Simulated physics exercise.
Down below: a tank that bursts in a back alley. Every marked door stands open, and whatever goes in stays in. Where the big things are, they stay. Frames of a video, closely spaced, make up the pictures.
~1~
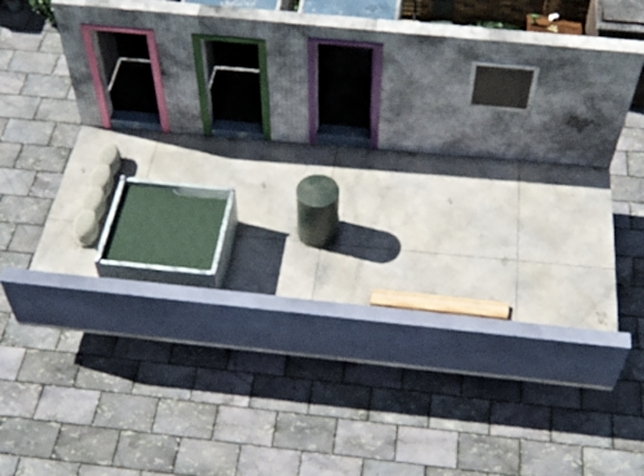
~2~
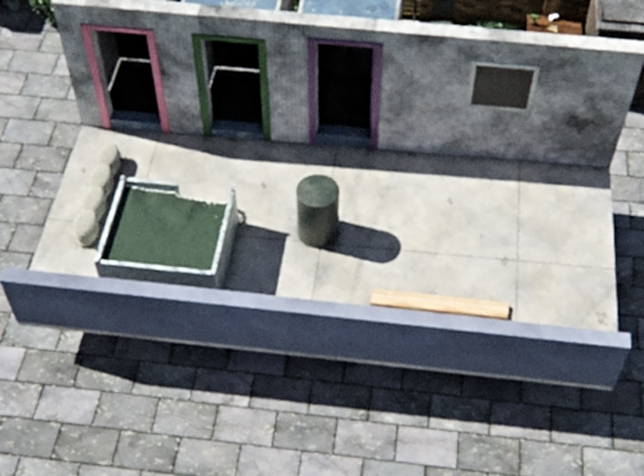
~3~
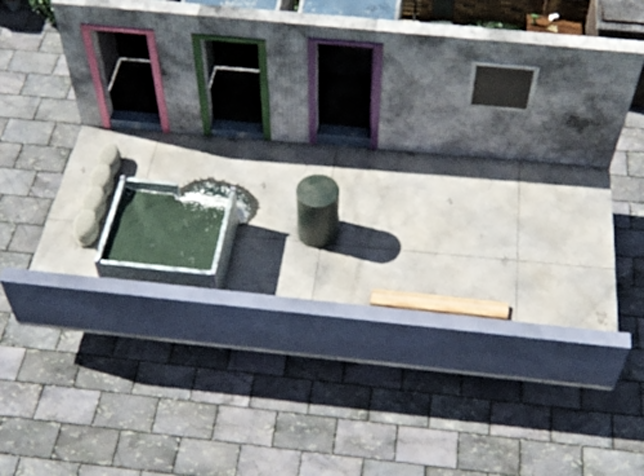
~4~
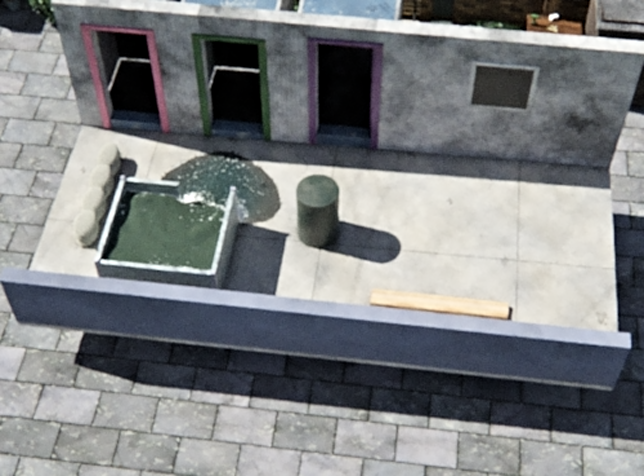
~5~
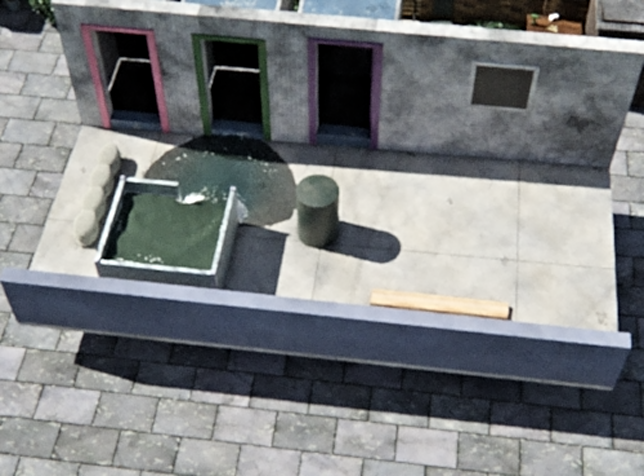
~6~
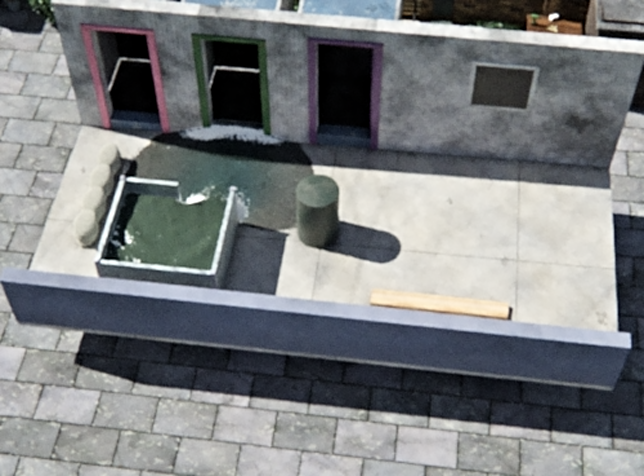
In this clip, a square tank of dark green water opens at its far side in a walled alley, and water pours out, spreading across the pale floor to the wall by the green-framed doorway and toward a green cylinder.
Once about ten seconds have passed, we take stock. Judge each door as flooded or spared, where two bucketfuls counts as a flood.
The green door is flooded, the purple door is spared, the pink door is spared.
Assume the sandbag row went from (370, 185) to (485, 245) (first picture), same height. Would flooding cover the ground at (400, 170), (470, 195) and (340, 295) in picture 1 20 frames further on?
Taking the three spots in order: Swamped, swamped, untouched.
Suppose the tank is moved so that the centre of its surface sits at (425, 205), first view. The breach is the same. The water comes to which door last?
I'd go with the pink-painted one.
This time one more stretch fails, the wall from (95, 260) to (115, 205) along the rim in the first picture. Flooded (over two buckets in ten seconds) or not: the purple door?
In that case purple comes in lower.
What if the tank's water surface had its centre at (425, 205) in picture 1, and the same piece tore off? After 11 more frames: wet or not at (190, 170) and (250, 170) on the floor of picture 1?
Soaked, soaked.
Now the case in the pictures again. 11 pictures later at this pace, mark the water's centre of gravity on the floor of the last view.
Point: (213, 215).
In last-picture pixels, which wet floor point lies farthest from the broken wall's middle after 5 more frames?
Close to (393, 152), I think.
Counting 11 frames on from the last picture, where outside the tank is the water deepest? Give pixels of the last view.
Roughly at pixel (221, 138).
A moment on, water covers 20 % of the floor; the green door far over two buckets in, the purple door wet at the sill, nothing in, the pink door wet at the sill, nothing in.
Next, water covers 30 % of the floor; the green door far over two buckets in, the purple door wet at the sill, nothing in, the pink door wet at the sill, nothing in.
Then, water covers 50 % of the floor; the green door far over two buckets in, the purple door wet at the sill, nothing in, the pink door wet at the sill, nothing in.
Later, water covers 70 % of the floor; the green door far over two buckets in, the purple door wet at the sill, nothing in, the pink door wet at the sill, nothing in.
In the end, water covers 80 % of the floor; the green door far over two buckets in, the purple door wet at the sill, nothing in, the pink door wet at the sill, nothing in.
